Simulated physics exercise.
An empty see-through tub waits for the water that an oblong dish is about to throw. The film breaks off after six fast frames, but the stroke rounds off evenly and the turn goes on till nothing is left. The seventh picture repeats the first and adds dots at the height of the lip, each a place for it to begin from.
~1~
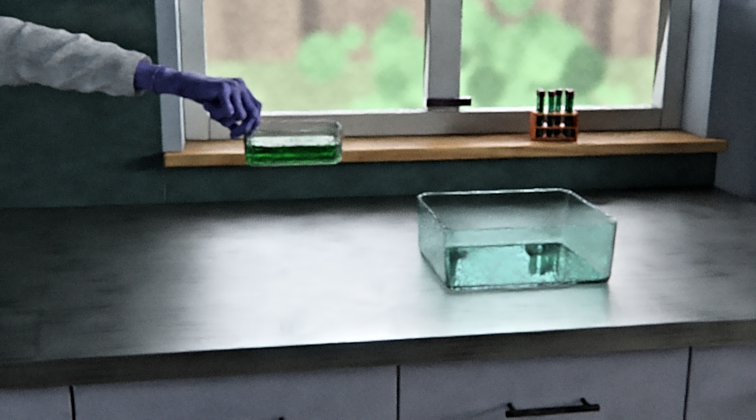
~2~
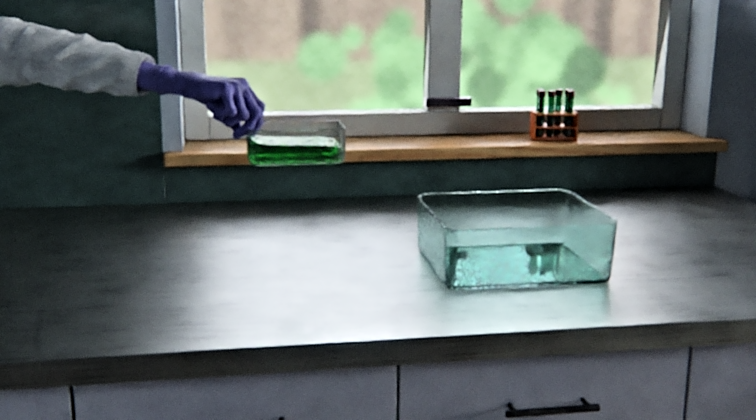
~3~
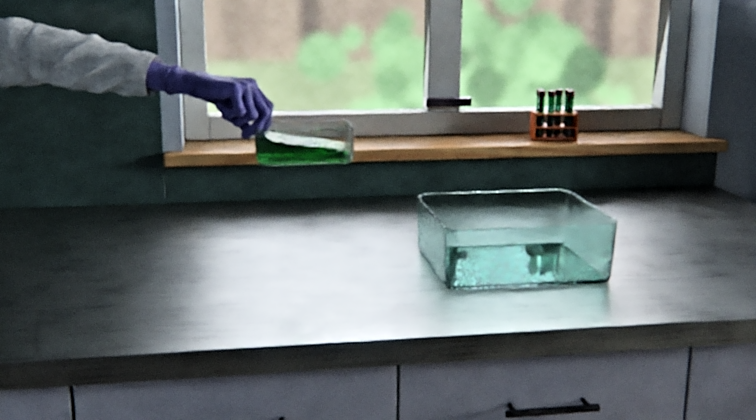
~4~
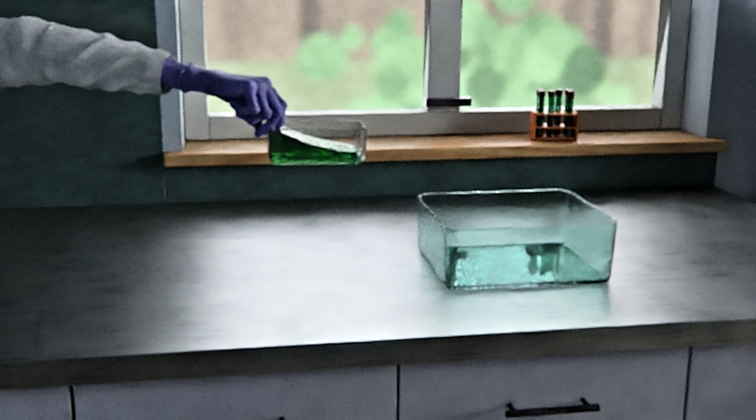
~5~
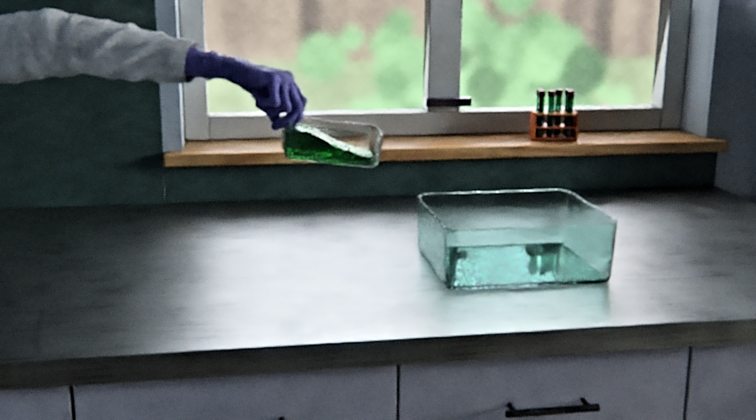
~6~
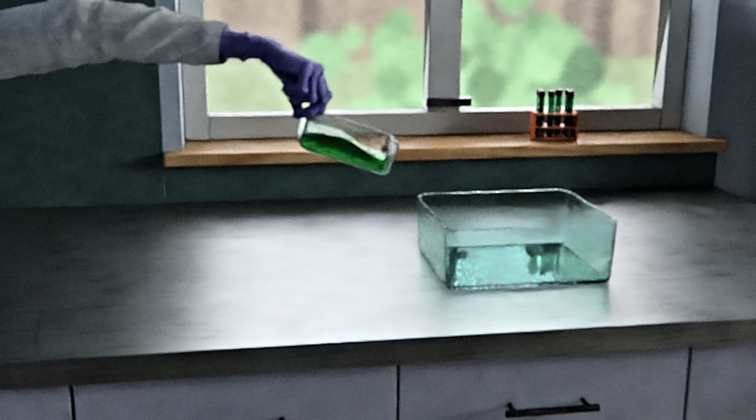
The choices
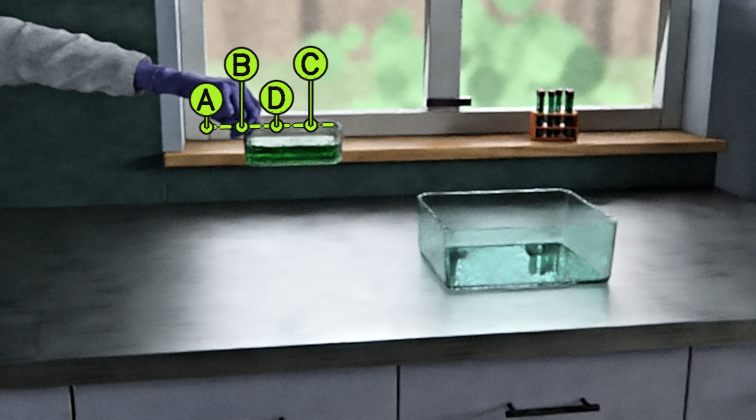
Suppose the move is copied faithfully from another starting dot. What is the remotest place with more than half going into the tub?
Take C.
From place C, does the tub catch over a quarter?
Yes, clearly.
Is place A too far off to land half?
Yes.
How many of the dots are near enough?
One of the four.
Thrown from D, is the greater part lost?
Yes.
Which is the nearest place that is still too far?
The answer is D.
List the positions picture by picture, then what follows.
The first picture shows upright, lip at (338, 124); tub from (444, 289) to (610, 281); nothing has left yet.
The second picture shows upright, lip at (341, 124); nothing has left yet.
The third picture shows upright, lip at (349, 124); nothing has left yet.
The fourth picture shows upright, lip at (362, 124); nothing has left yet.
The fifth picture shows tipped about 8°, lip at (378, 129); nothing has left yet.
The sixth picture shows tipped about 20°, lip at (395, 139); nothing has left yet.
In lime, A at (206, 127); B at (241, 126); C at (310, 125); D at (276, 125).
For place A, about 0 % lands in the tub, 100 % falls short.
For place B, about 0 % lands in the tub, 98 % falls short.
For place C, about 66 % lands in the tub, 29 % falls short and 5 % goes beside or beyond.
For place D, about 20 % lands in the tub, 78 % falls short.
